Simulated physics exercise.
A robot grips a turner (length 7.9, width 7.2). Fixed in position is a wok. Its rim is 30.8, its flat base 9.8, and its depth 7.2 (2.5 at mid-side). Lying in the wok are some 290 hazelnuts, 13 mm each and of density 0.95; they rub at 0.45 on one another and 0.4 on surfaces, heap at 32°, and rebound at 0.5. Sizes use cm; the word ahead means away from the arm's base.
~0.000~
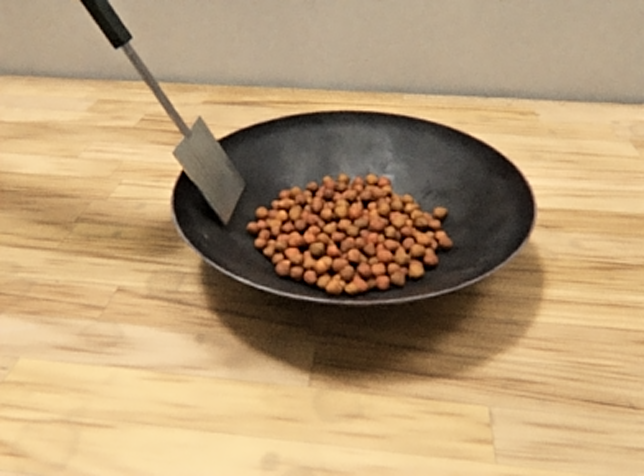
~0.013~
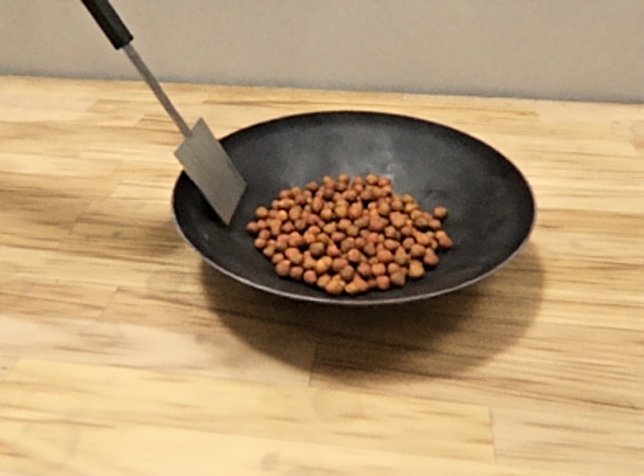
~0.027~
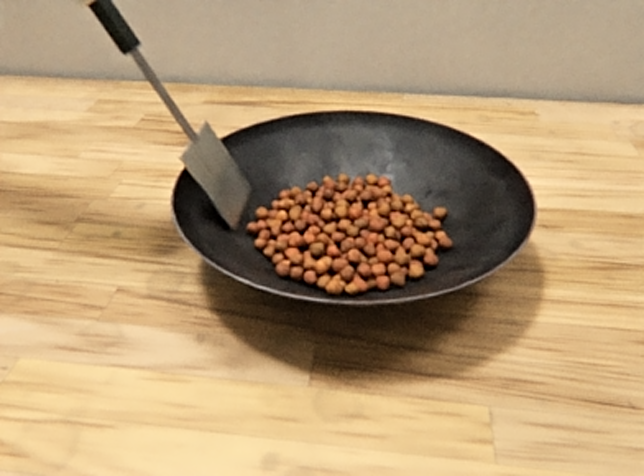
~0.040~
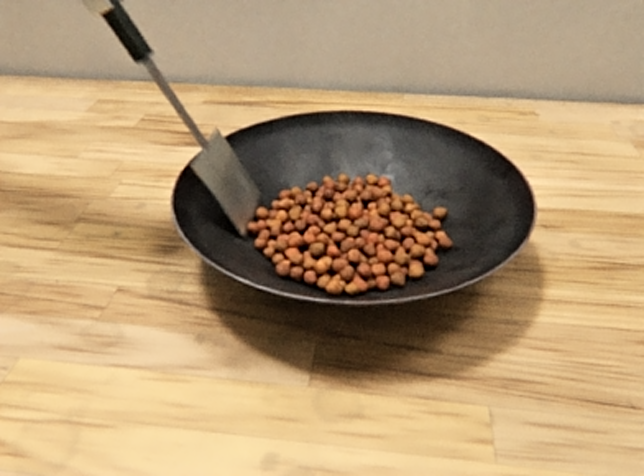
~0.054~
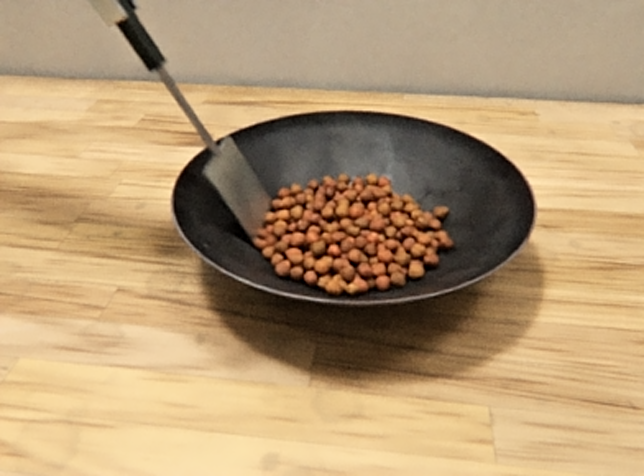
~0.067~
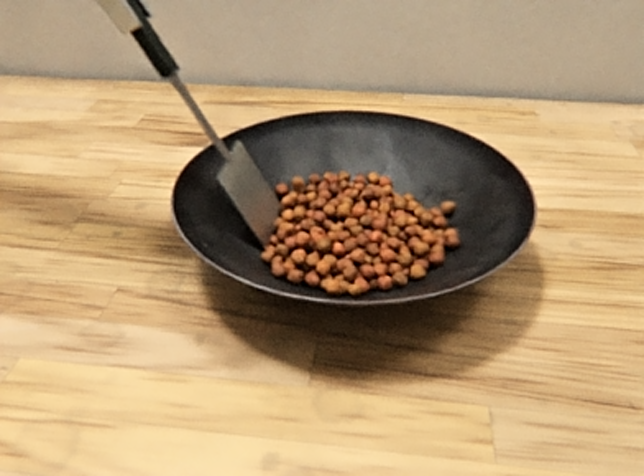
Black wok of brown hazelnuts on a wooden surface, a black-handled metal turner sliding rightward and nudging the pile slightly right.
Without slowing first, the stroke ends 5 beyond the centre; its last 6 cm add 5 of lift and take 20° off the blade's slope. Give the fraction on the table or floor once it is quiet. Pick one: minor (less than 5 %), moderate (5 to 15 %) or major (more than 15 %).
Minor.
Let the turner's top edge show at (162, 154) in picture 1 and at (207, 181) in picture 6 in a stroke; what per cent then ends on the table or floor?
Some 0 percent ends up on the table or floor.
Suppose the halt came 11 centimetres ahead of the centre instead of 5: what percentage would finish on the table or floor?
Near 20 per cent.
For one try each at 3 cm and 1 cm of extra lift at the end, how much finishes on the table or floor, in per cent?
I'd put it near 0 in a hundred, then near 0 in a hundred.
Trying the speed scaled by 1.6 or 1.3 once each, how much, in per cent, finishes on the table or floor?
Try one about 5 %, try two about 5 %.
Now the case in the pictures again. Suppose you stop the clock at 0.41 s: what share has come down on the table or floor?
Share at that moment: Roughly 0 %.
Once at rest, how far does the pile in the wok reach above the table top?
About 6.5 cm above the table.
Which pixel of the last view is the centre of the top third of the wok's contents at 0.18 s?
Centre: Approx. (419, 222) in the last view.
By 0.12 s, sloping 62°, highest piece 5 above the table; 288 in the wok.
By 0.18 s, sloping 54°, highest piece 6 above the table; 288 in the wok.
By 0.41 s, sloping 42°, highest piece 8 above the table; 287 in the wok, 1 on the blade or in flight.
By 1.46 s, sloping 42°, highest piece 6 above the table; 287 in the wok, 1 on the table or floor.
Final count, 287 in the wok, 1 on the table or floor. That is 0 % on the table or floor.
